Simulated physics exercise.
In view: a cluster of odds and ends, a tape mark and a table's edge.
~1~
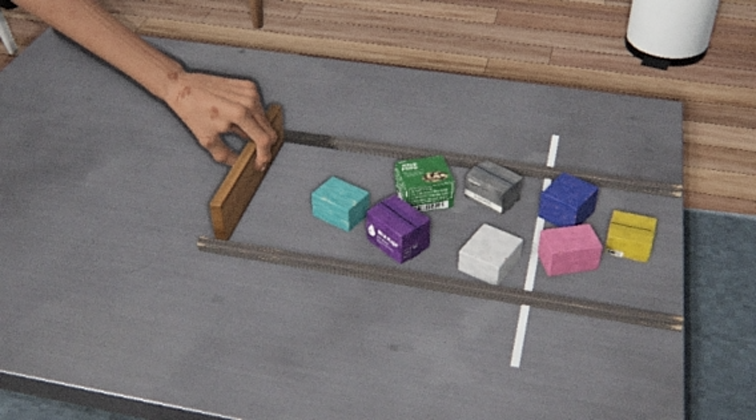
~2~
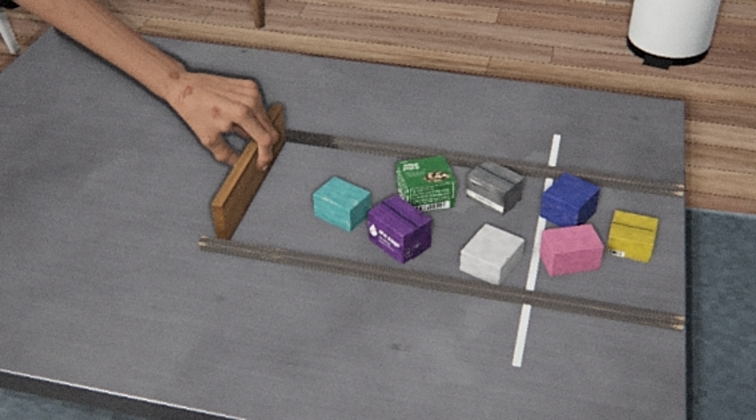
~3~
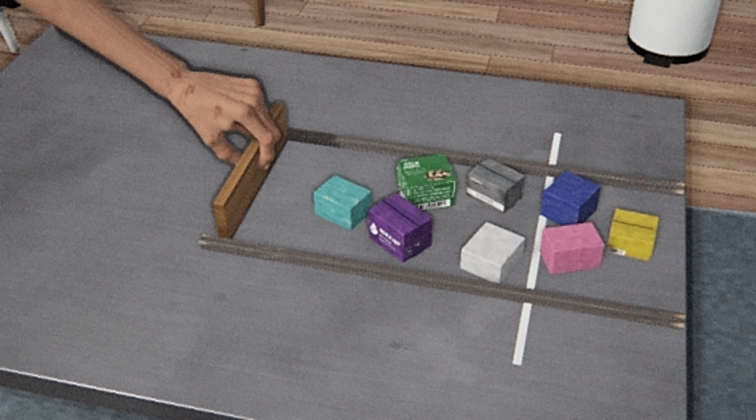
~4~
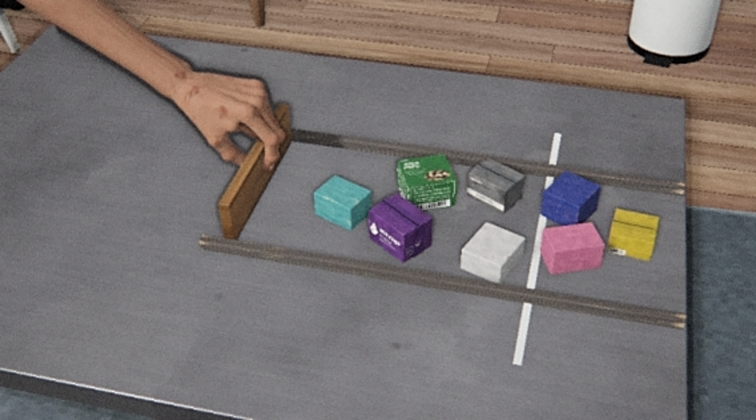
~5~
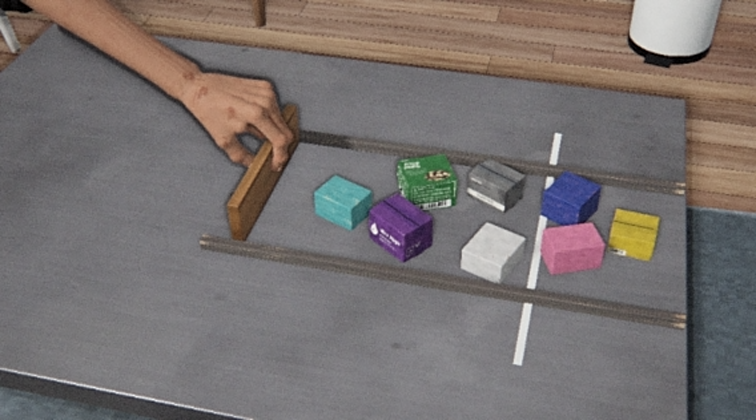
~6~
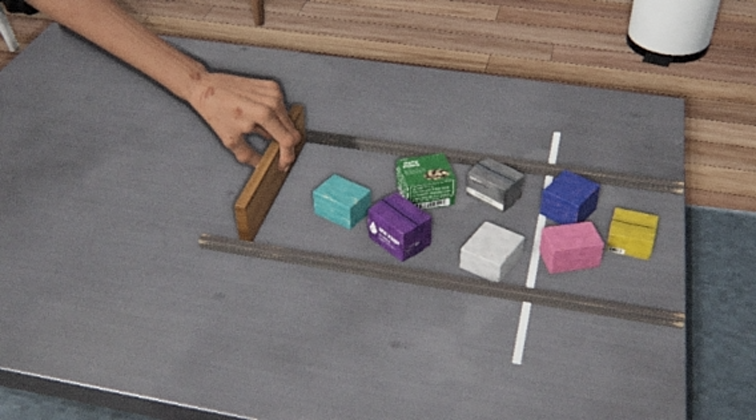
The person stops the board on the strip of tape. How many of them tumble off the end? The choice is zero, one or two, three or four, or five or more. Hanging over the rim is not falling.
The number that fall off is zero.
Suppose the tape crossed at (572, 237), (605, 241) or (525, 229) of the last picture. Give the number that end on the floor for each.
It would be 1, 2 and 0.
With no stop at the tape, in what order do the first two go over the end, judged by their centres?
They are the yellow box, then the pink block.
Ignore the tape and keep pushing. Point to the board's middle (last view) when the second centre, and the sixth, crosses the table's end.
About (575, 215), then (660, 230).
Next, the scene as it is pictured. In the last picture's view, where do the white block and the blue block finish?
First (599, 269), then (621, 221).
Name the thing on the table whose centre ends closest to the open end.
The yellow box.
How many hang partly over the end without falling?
The number is 1.
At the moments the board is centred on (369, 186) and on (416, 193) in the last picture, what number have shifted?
At the one place 3, at the other 4.
Early on, none off yet; yellow box at rest near (632, 233); pink block at rest near (571, 247); blue block at rest near (570, 200).
A while later, none off yet; yellow box travelled a little near (652, 235); pink block travelled about its own width near (611, 251); blue block travelled about its own width near (599, 212).
Finally, the number that fall off is zero.
